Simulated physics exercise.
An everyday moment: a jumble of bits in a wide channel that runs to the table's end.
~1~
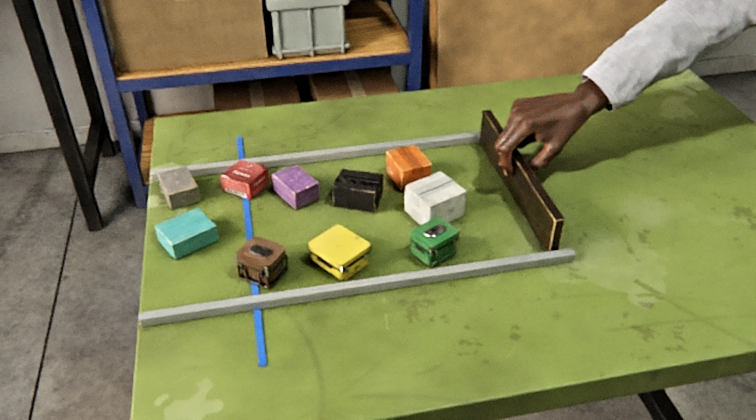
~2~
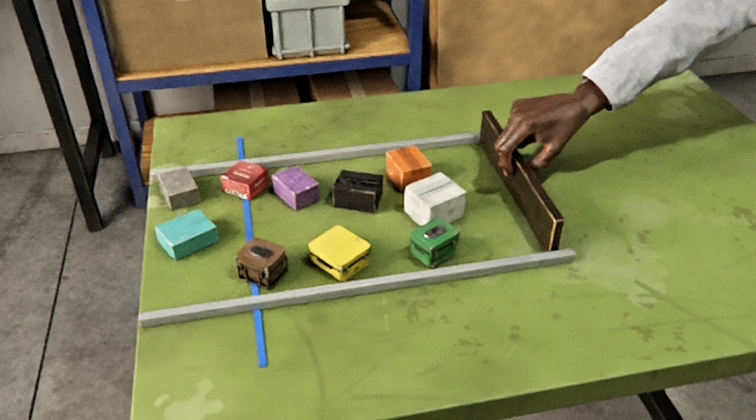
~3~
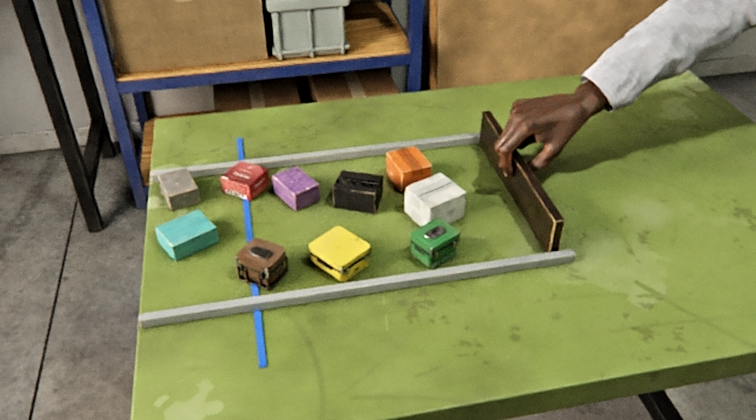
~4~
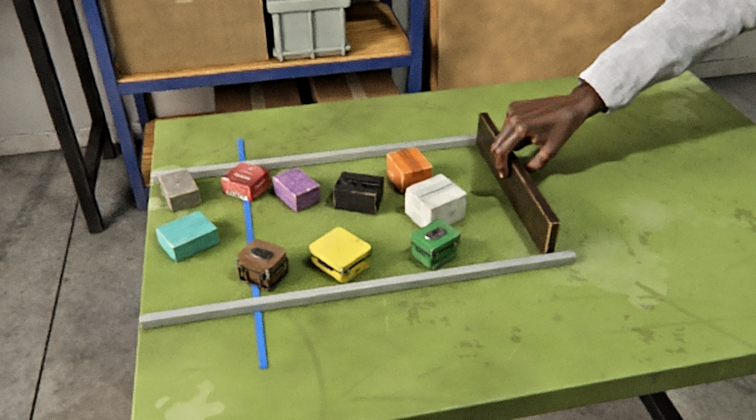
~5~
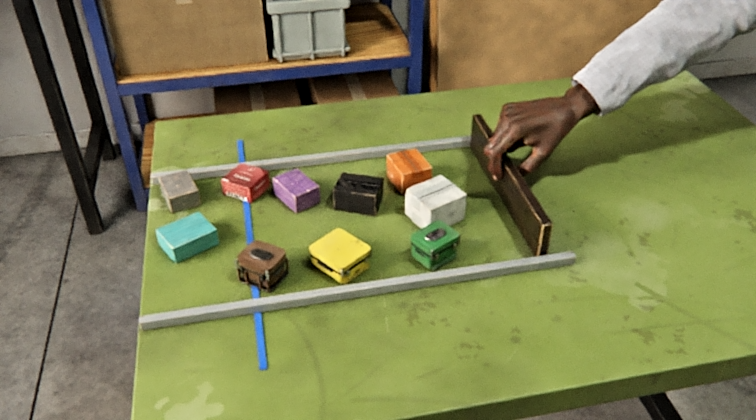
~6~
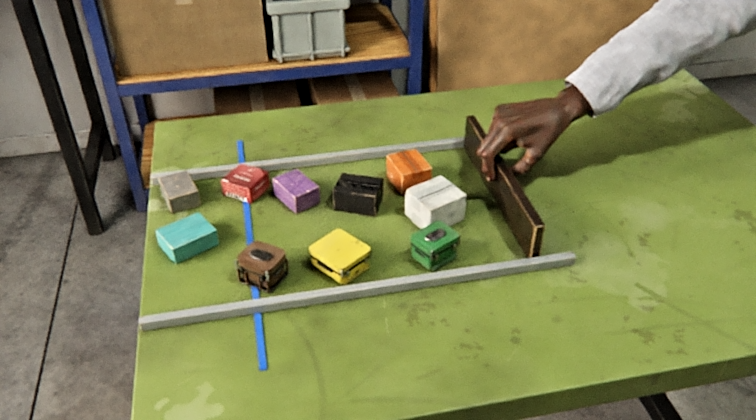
At the start, a hand holds a dark board upright at the right of a channel between two grey rails on a green table, with small coloured boxes scattered near a blue tape line. The hand then slides the board slightly left, while the boxes stay practically still.
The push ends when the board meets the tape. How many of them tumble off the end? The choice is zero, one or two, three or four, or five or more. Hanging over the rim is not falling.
As it turns out, the number that fall off is one or two.
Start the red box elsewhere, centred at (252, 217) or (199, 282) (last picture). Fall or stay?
In turn it stays on; falls.
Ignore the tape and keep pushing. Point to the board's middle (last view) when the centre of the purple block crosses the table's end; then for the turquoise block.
About (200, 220), and (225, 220) for the other.
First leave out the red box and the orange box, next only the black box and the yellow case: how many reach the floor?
First 0, then 0.
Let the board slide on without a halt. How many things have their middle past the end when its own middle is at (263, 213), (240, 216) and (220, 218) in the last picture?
It would be 1, 2 and 4.
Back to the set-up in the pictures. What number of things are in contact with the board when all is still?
It touches 3.
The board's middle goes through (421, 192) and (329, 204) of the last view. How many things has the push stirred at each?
4 and 8.
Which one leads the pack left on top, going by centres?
The brown case ends nearest.
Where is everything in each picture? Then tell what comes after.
The first frame shows grey block (179, 188); turquoise block (187, 233); red box (245, 179); board (517, 176); tape (249, 229).
The second frame shows turquoise block (187, 234); black box (358, 191).
The third frame shows red box (245, 181); orange box (409, 170).
The fourth frame shows grey block (180, 190); white box (436, 204).
The fifth frame shows turquoise block (188, 237); yellow case (340, 257).
The sixth frame shows grey block (179, 191); turquoise block (188, 238); red box (246, 183); board (499, 182); tape (249, 233).
A little later, none off yet; grey block at rest near (179, 191); turquoise block at rest near (188, 238); red box at rest near (246, 183).
Next, none off yet; grey block at rest near (179, 191); turquoise block at rest near (188, 238); red box shifted a little near (235, 180).
When it is over, the number that fall off is one or two; down, grey block.
